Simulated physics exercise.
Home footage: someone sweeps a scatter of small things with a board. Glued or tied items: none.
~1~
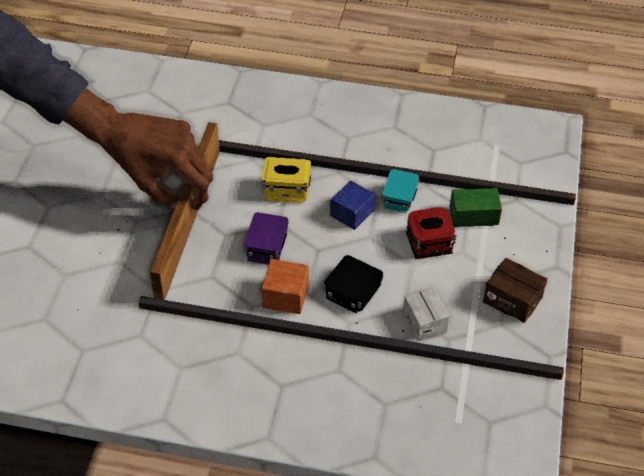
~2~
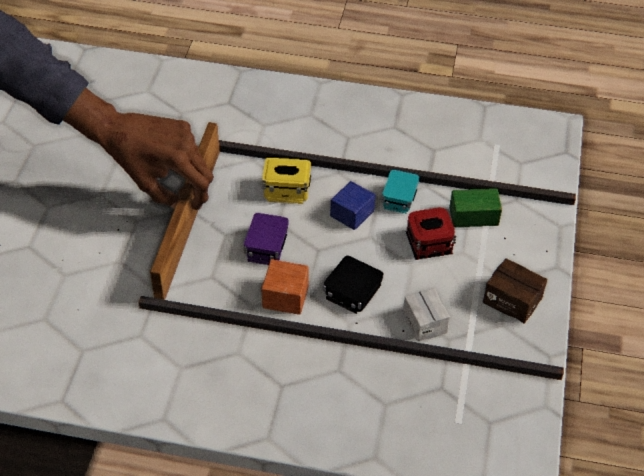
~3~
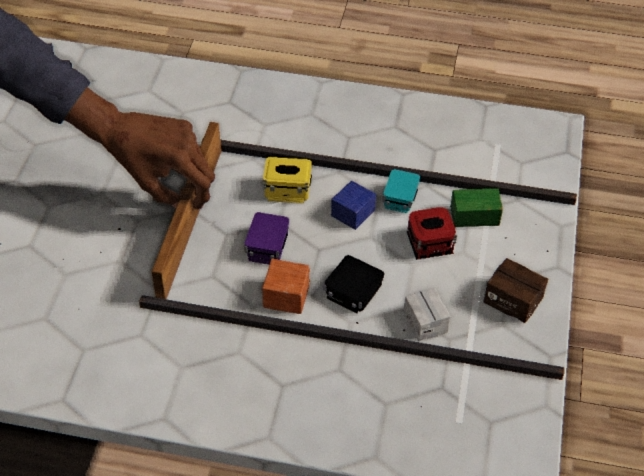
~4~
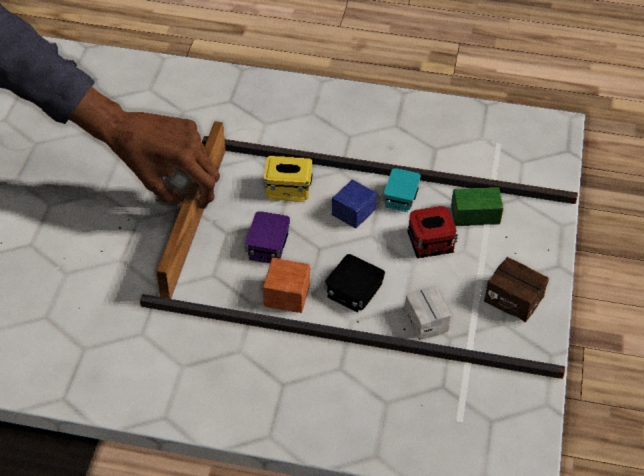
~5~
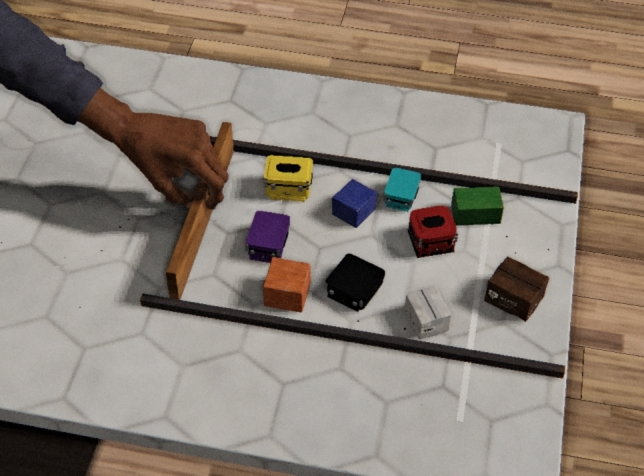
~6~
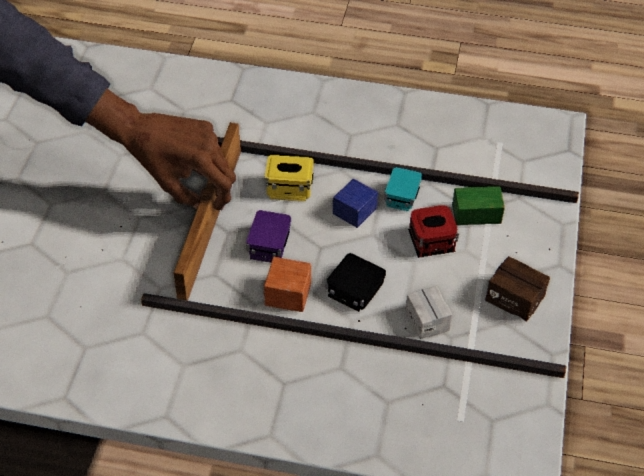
On a pale hexagon-patterned surface over a wooden floor, seen from above at an angle, two dark rails flank a scatter of small items. Yellow, purple and orange ones sit at left, blue, black, teal and red in the middle, and green, white and brown toward the right near a pale line. A hand slides an upright wooden board slightly rightward, while the items and camera stay practically still.
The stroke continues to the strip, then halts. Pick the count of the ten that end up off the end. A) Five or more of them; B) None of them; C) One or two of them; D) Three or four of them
Answer: C.
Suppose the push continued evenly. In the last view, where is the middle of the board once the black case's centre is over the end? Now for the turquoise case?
I'd say about (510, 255) for the first one and about (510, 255) for the second.
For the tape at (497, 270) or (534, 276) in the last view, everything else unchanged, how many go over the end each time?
So that's 2 for the first and 6 for the second.
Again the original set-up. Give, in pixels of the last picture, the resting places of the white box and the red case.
In the last view, the middles sit near (531, 341) and near (549, 269).
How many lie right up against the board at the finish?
3 in contact.
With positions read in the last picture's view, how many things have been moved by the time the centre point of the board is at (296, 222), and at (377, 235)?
At the first spot the count is 4, and at the second it is 9.
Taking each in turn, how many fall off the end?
Exactly 2.
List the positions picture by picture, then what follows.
In the first picture, brown box (515, 290); green block (475, 208); white box (426, 315); board (187, 208); tape (480, 270).
In the second picture, green block (475, 208); black case (354, 285).
In the third picture, white box (427, 314); blue block (353, 205).
In the fourth picture, brown box (516, 289); red case (432, 232).
In the fifth picture, green block (477, 206); orange block (287, 285).
In the sixth picture, brown box (517, 289); green block (478, 206); white box (428, 312); board (210, 209); tape (482, 268).
Soon after, none off yet; brown box at rest near (517, 289); green block at rest near (478, 206); white box at rest near (428, 312).
Then, none off yet; brown box at rest near (517, 289); green block moving near (483, 207); white box moved a little near (438, 320).
Further on, none off yet; brown box moved about its own width near (553, 295); green block moved about its own width near (550, 224); white box moved well along near (489, 333).
At rest, the number that fall off is one or two; fallen, green block and brown box.
